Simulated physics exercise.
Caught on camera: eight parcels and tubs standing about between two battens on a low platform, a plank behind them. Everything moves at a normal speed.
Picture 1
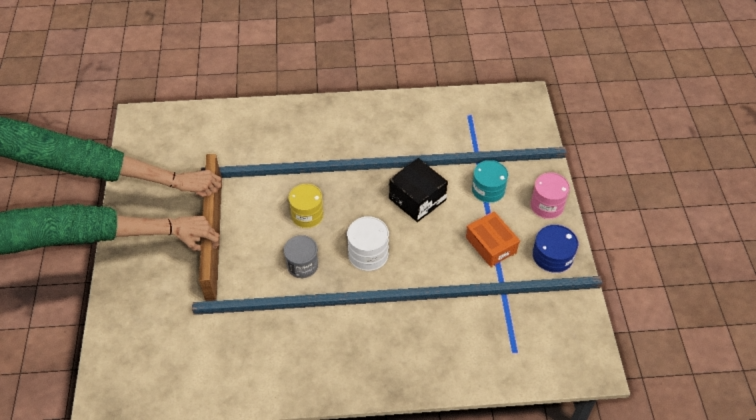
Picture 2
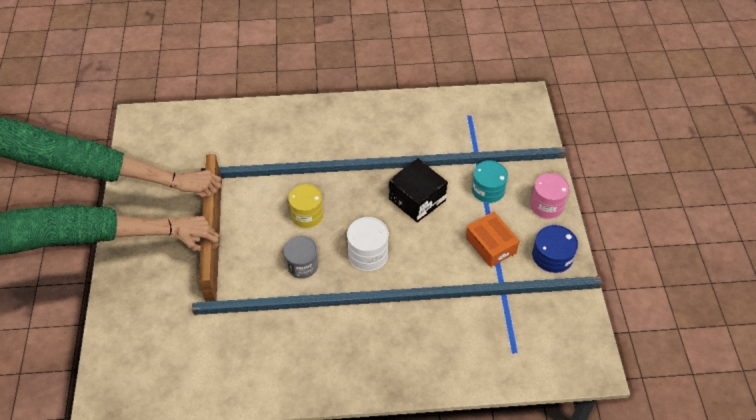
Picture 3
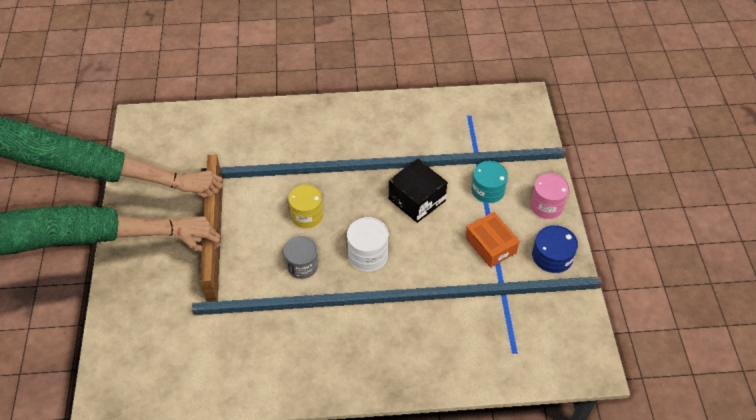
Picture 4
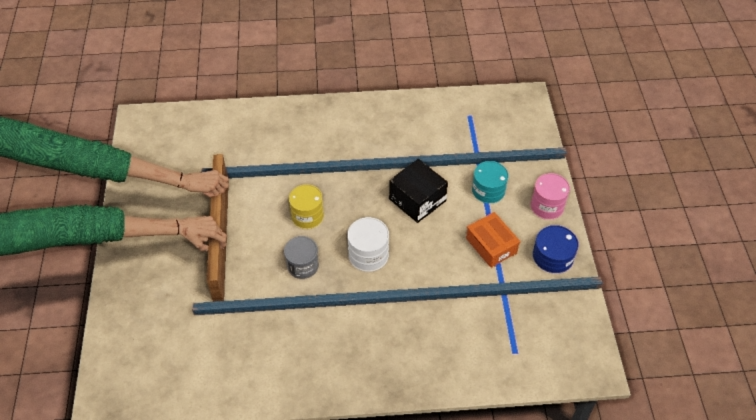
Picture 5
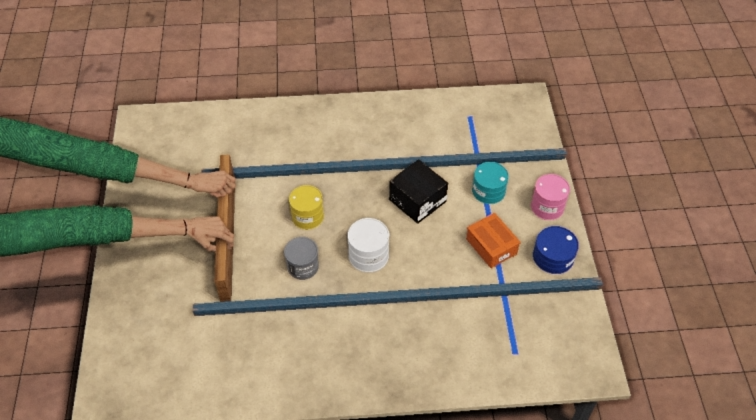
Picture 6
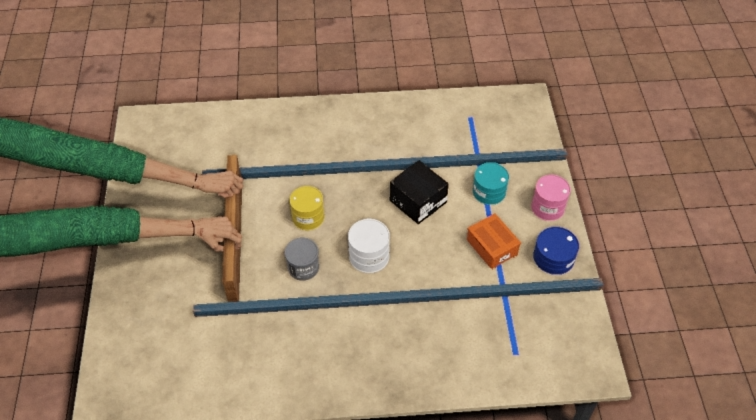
Two green-sleeved hands holding a wooden plank still, then sliding it slightly right between battens towards unmoving tubs and boxes.
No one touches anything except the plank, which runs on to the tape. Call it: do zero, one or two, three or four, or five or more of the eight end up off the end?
Zero end up off it.
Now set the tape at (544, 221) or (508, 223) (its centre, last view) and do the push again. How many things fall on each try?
Respectively 4 and 1.
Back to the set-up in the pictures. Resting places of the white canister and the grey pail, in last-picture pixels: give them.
The first near (528, 223), the second near (515, 252).
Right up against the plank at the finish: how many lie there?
In contact: 2.
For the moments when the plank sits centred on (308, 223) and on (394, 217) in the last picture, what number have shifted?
At the first point the count is 2, at the second it's 4.
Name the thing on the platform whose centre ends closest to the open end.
Foremost is the blue canister.
Early on, none off yet; pink canister at rest near (551, 198); blue canister at rest near (556, 251); turquoise canister at rest near (491, 184).
A while later, none off yet; pink canister at rest near (551, 198); blue canister moving near (558, 251); turquoise canister travelled about its own width near (524, 175).
Finally, the number that fall off is zero.
